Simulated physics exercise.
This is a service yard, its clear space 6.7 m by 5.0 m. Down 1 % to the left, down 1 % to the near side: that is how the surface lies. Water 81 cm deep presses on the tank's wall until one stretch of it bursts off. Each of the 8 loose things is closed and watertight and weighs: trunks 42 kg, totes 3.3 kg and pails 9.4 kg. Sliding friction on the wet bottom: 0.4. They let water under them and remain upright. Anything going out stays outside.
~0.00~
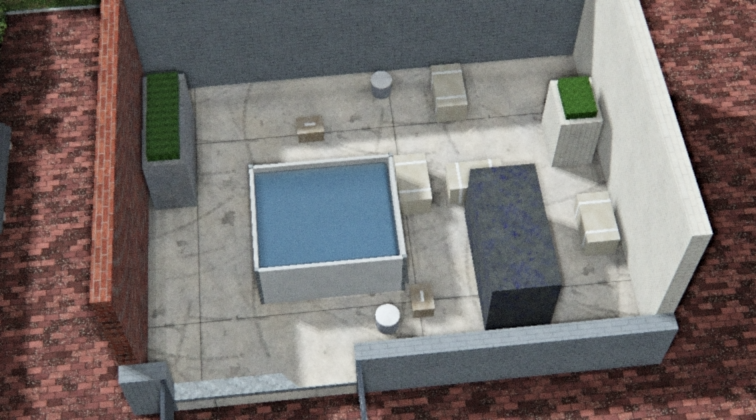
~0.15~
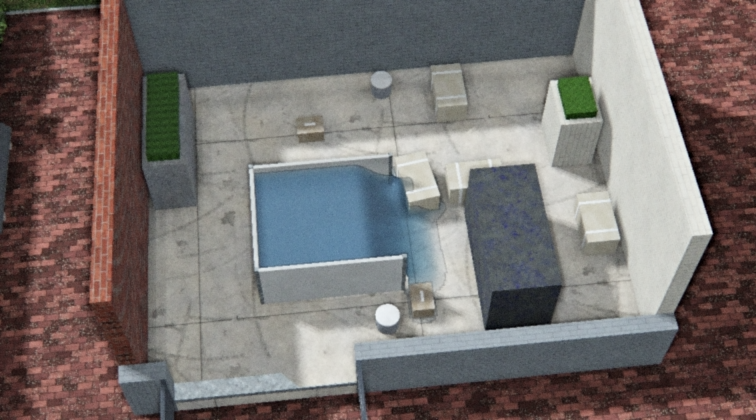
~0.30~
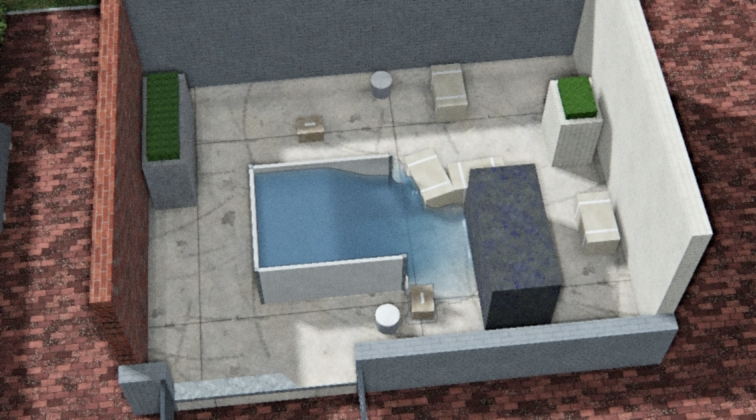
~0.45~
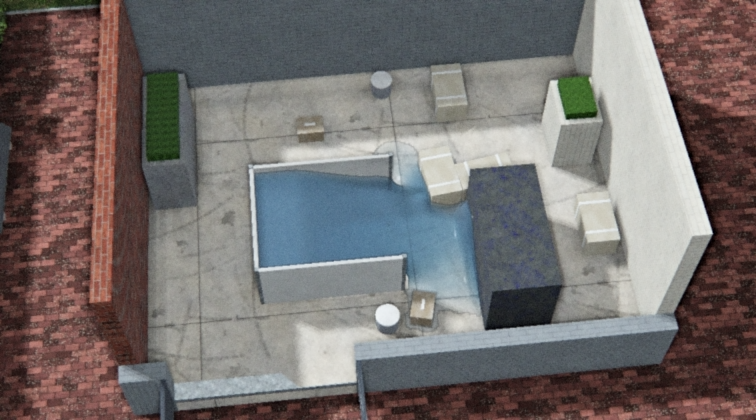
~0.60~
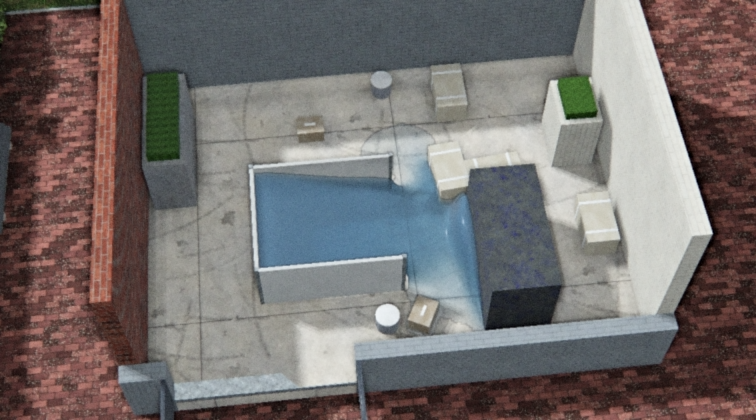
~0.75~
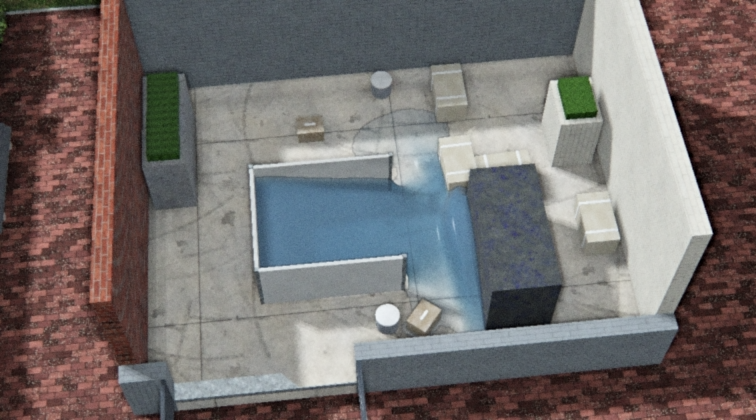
A big dark block stood beside a square blue pool in a walled yard as the pool's right side opened and water spread out, pushing two pale boxes rightward and turning a smaller one nearby.
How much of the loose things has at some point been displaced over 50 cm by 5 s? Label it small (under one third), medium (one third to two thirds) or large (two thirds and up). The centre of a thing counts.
Large.
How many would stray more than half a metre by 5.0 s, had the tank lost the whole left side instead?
In that case the number is 2.
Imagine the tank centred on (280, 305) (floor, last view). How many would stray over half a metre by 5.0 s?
Count: 7.
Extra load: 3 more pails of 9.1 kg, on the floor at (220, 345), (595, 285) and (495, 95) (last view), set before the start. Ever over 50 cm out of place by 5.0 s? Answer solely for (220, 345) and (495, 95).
In the order asked they come out beyond the limit, beyond the limit.
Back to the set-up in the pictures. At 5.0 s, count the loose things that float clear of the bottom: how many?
At that point I count 5.
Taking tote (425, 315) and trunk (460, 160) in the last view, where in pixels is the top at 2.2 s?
Estimated pixels: (400, 294) and (550, 53).
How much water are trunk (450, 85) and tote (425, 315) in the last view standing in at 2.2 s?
Close to 7 and 8 centimetres.
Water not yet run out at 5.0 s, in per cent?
Still held: Near 96 %.
After 1.1 s 2 of 8 are over 50 cm from their spots; 0 afloat.
After 2.2 s 2 of 8 are over 50 cm from their spots; 2 afloat.
After 3.5 s 6 of 8 are over 50 cm from their spots; 3 afloat.
After 5.0 s 7 of 8 are over 50 cm from their spots, and 8 have been at some point; 5 afloat.
